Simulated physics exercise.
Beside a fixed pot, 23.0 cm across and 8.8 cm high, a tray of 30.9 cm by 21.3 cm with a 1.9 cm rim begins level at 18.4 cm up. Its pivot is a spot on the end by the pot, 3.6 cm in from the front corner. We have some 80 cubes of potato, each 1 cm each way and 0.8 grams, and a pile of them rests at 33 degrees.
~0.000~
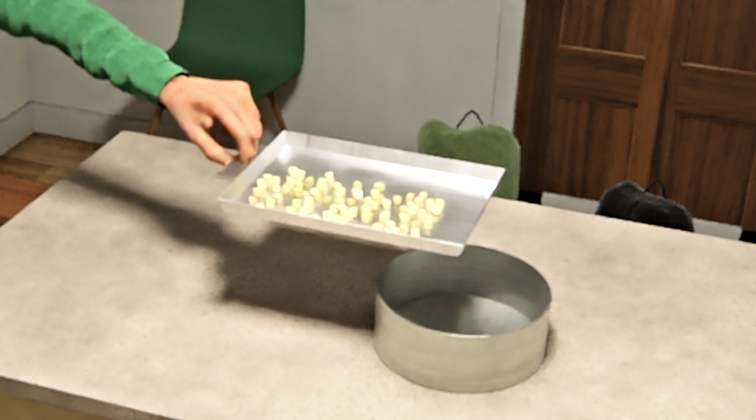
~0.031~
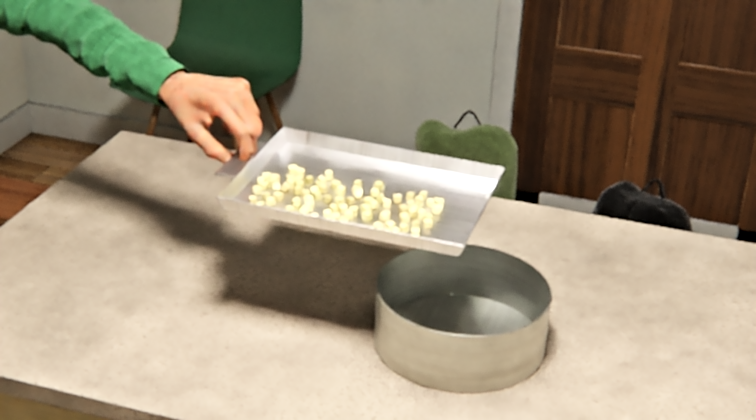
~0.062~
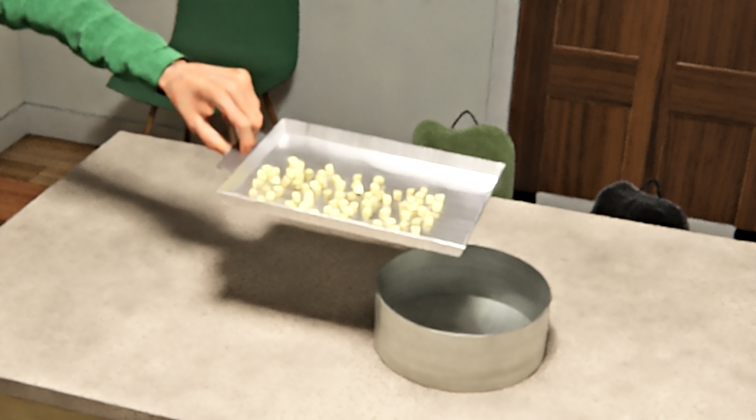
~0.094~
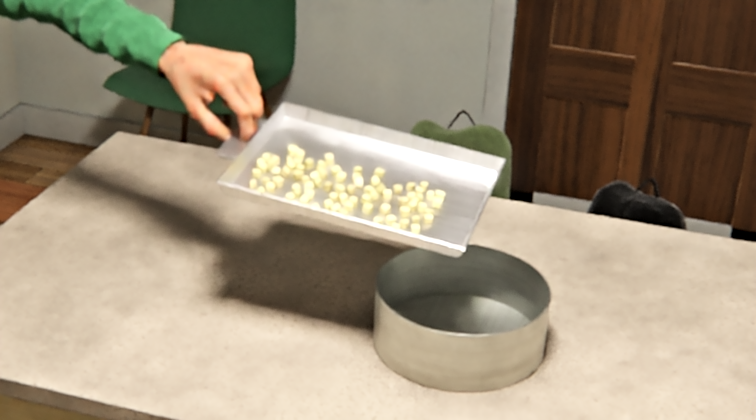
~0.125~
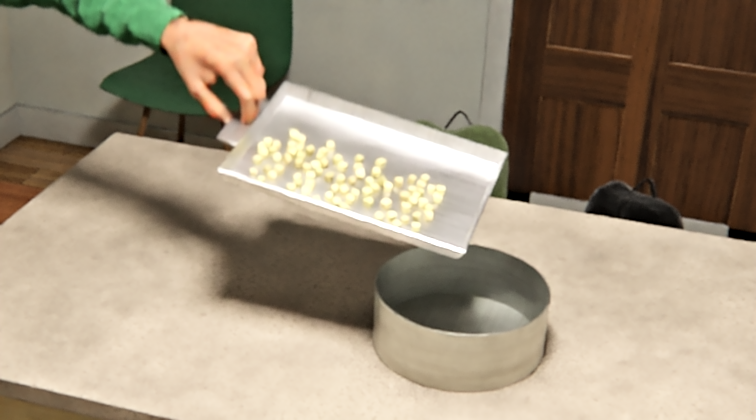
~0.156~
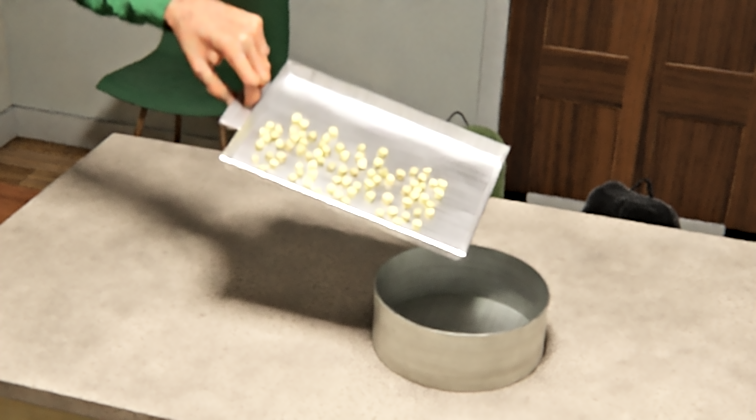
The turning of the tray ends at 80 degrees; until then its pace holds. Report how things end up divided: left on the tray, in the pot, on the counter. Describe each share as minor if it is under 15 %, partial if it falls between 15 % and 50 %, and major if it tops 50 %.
At the end, tray: Minimal; pot: Minimal; counter: Predominant.
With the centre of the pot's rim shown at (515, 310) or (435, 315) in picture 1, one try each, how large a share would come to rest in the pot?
First try about 35 per cent, second try about 60 per cent.
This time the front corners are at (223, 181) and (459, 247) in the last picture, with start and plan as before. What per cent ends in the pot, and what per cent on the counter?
Pot 25, counter 75.
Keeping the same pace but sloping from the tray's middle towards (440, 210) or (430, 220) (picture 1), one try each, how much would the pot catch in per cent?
Estimate: Some 45 % and some 20 % respectively.
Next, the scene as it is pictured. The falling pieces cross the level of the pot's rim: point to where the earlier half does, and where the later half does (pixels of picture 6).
First near (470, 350), then at (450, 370).
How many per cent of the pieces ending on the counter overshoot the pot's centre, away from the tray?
100 %.
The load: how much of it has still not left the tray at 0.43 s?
Of the load, some 100 percent.
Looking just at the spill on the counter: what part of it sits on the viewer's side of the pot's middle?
About 100 per cent.
After 0.32 s, tilt 52 degrees; the tray holds 100 %, the pot 0 %.
After 0.43 s, tilt 73 degrees; the tray holds 100 %, the pot 0 %.
After 0.67 s, tilt 80 degrees; the tray holds 0 %, the pot 5 %.
By 2.0 s all is still; tray 0 %, pot 5 %, counter 95 %.
